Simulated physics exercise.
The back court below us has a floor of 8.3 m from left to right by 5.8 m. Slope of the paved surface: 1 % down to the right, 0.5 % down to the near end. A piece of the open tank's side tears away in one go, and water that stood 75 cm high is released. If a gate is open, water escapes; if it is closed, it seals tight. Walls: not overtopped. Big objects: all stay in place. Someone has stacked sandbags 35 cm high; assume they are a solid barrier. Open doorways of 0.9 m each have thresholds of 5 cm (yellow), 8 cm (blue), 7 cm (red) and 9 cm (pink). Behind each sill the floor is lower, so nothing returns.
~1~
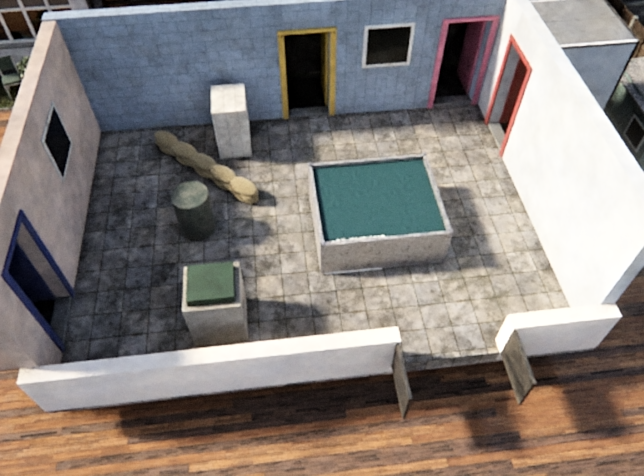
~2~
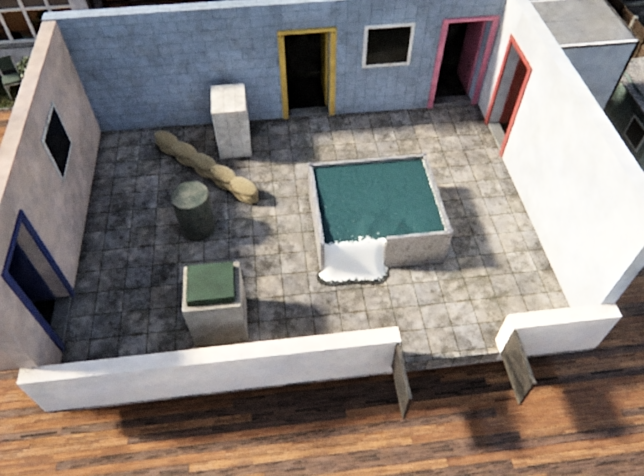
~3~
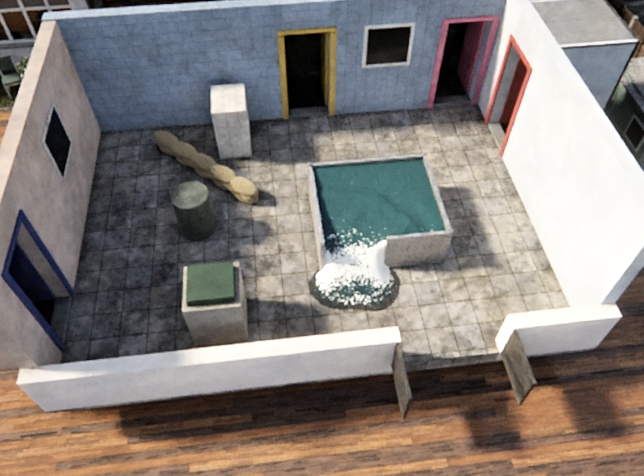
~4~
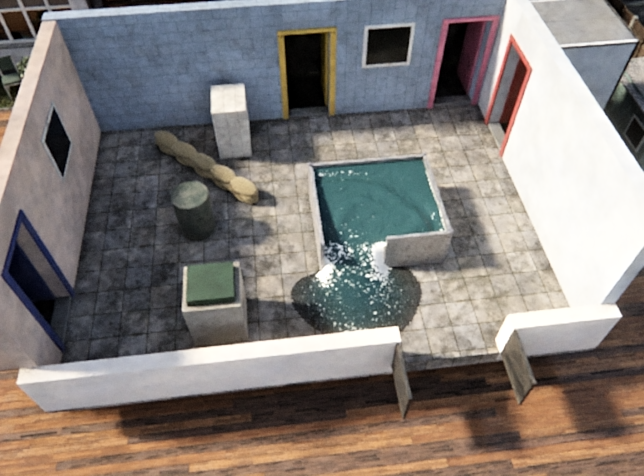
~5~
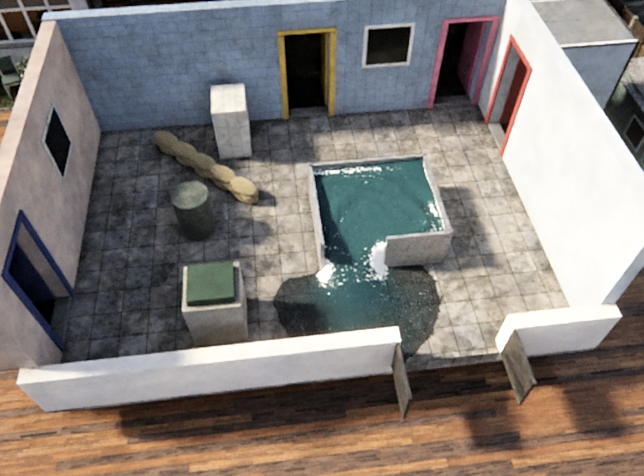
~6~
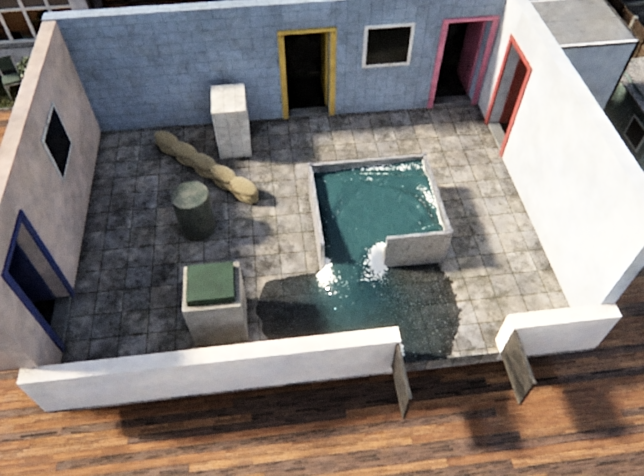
Water burst out through the front of the open tank in a white, foaming rush, then spread across the stone floor in a widening dark pool, reaching the low front wall while ripples crossed the tank.
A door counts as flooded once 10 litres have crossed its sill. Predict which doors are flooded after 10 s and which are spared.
My prediction: The yellow door will not let too much through, the blue door will let too much through, the red door will not let too much through, the pink door will not let too much through.
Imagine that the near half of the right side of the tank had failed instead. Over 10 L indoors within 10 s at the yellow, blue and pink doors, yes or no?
Then yellow does not exceed it, blue does not exceed it, pink exceeds it.
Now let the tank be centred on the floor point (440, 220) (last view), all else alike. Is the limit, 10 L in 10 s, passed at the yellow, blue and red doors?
Lab note: Yellow door limit not exceeded; blue door limit not exceeded; red door limit not exceeded.
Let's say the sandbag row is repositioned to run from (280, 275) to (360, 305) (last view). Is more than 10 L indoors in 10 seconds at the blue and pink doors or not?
Well, the blue one ends up within bounds and the pink one ends up within bounds.
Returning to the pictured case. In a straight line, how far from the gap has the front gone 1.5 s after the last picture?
Around 5.0 metres.
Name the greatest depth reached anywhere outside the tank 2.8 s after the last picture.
Around 27 centimetres deep.
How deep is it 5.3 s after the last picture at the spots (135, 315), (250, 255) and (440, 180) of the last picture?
I'd read it as roughly 2, 2 and 0 cm, in that order.
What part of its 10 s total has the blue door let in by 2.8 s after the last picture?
Some 45 per cent by then.
Then, 0.7 s after the last picture water covers 10 % of the floor and is deepest (47 cm) near (361, 353); yellow door not reached, blue door not reached, red door not reached, pink door not reached.
Then, 1.5 s after the last picture water covers 20 % of the floor and is deepest (39 cm) near (58, 386); yellow door not reached, blue door not reached, red door not reached, pink door not reached.
Then, 2.8 s after the last picture water covers 35 % of the floor and is deepest (27 cm) near (350, 354); yellow door not reached, blue door 16 cm at the sill, 31 L in, red door not reached, pink door not reached.
Then, 5.3 s after the last picture water covers 70 % of the floor and is deepest (18 cm) near (350, 354); yellow door 4 cm at the sill, 0 L in, blue door 11 cm at the sill, 66 L in, red door 2 cm at the sill, 0 L in, pink door not reached.
Then, 9.3 s after the last picture water covers 90 % of the floor and is deepest (9 cm) near (350, 354); yellow door 4 cm at the sill, 0 L in, blue door 4 cm at the sill, 70 L in, red door 3 cm at the sill, 0 L in, pink door 5 cm at the sill, 0 L in.
